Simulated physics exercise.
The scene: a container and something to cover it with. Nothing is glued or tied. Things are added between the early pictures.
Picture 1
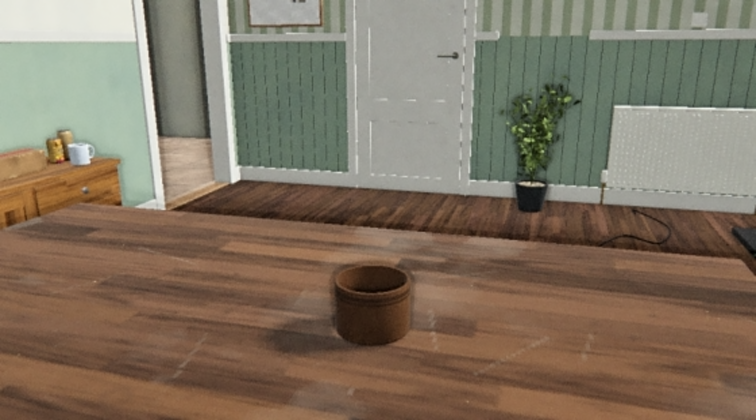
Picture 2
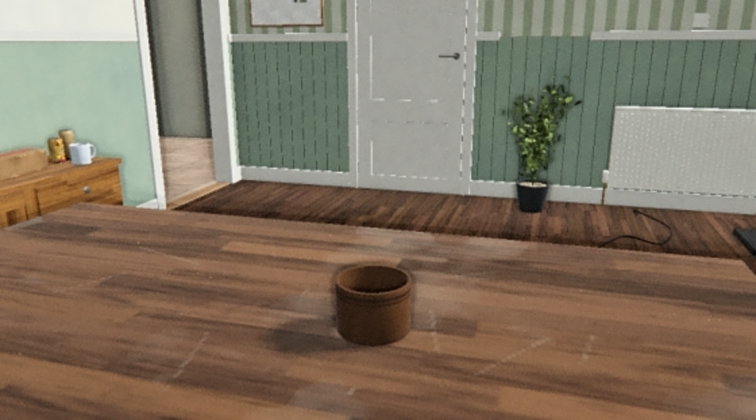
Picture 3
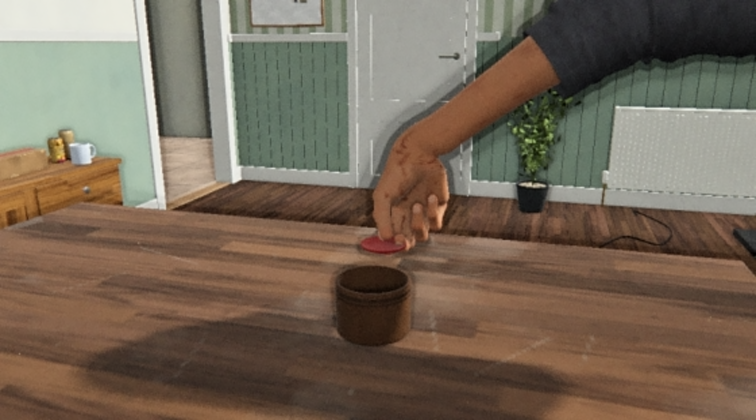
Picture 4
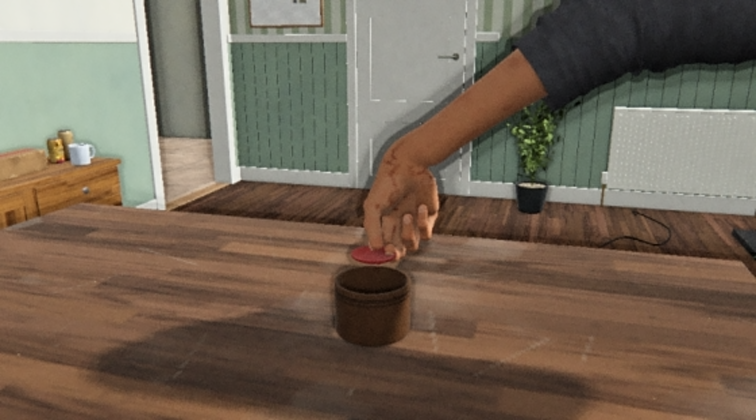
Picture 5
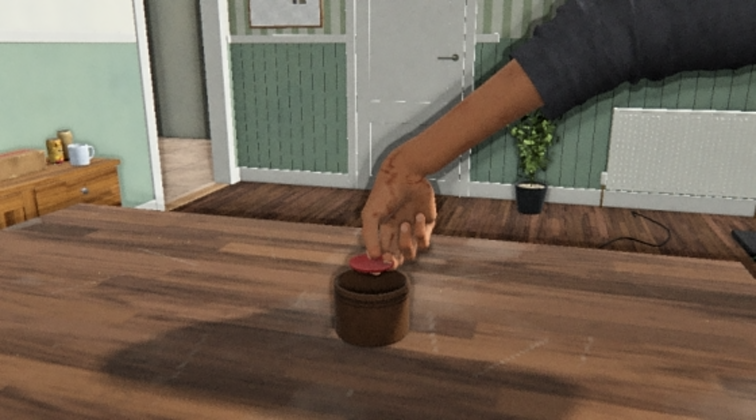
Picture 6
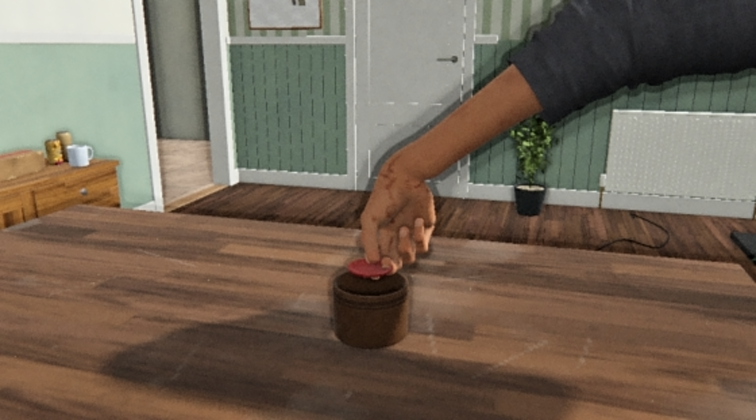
A hand in a dark sleeve reaches in from the upper right holding a small red disc, lowers it slightly leftward to the rim of a brown, open-topped container, and keeps hold of it. The container sits on a wooden tabletop, seen from slightly above by a nearly still camera. Behind are a white door, green panelling, a potted plant, a white radiator and, left, a wooden cabinet.
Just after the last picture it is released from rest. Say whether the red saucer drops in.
As it turns out, the red saucer drops inside.
Then, 0.16 s on from there, red saucer on its way down near (371, 320).
In the end, the red saucer slips past the rim, near (371, 325).
